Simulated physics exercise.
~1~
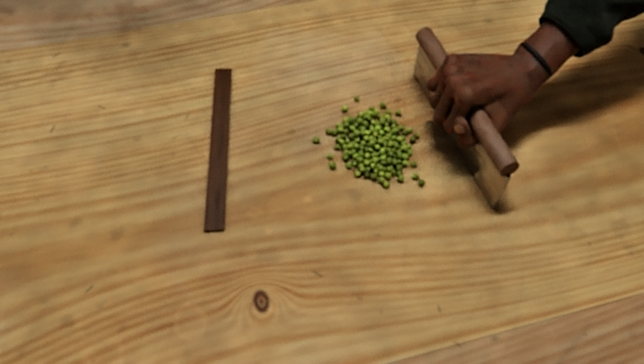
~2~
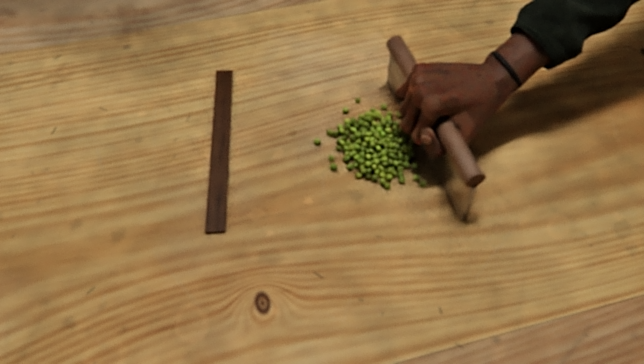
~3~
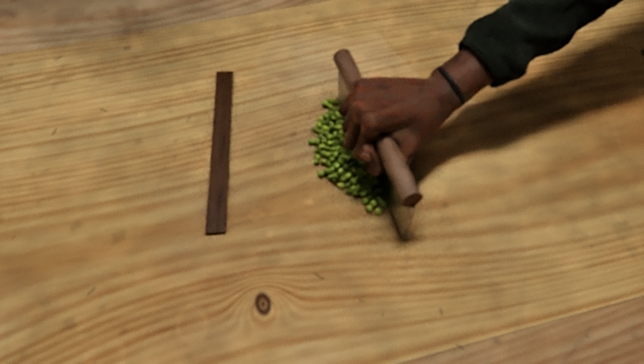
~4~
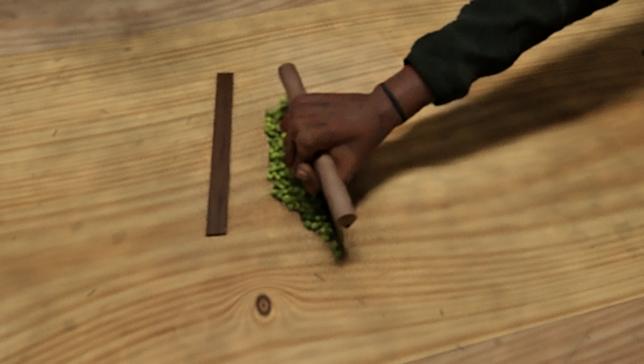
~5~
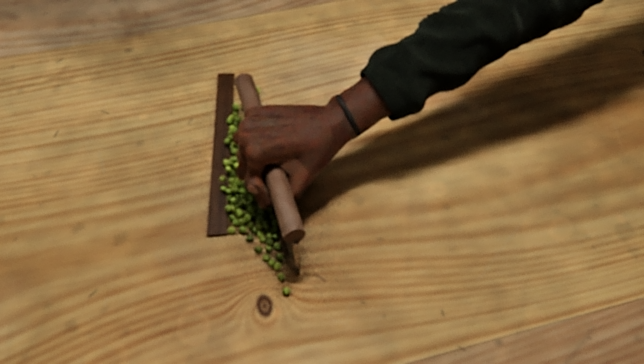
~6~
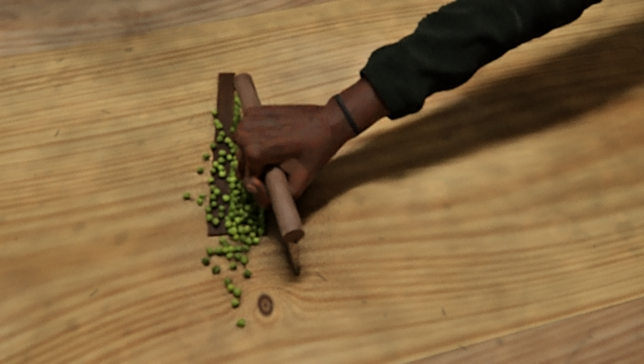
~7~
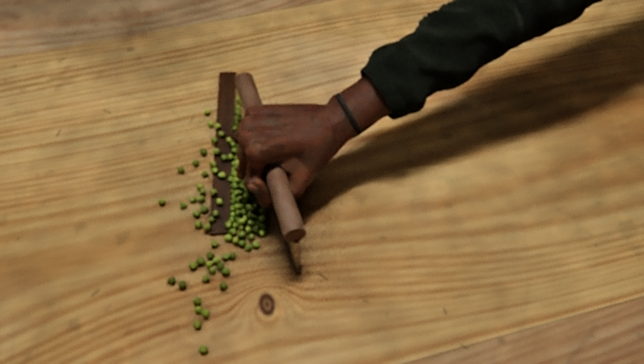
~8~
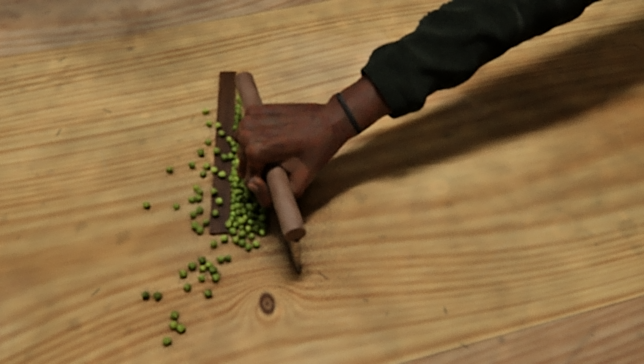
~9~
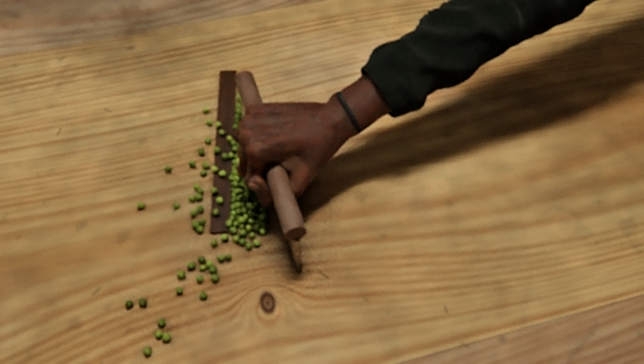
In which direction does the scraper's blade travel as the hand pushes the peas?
The blade travels to the left, carrying the peas toward the dark strip before it halts.
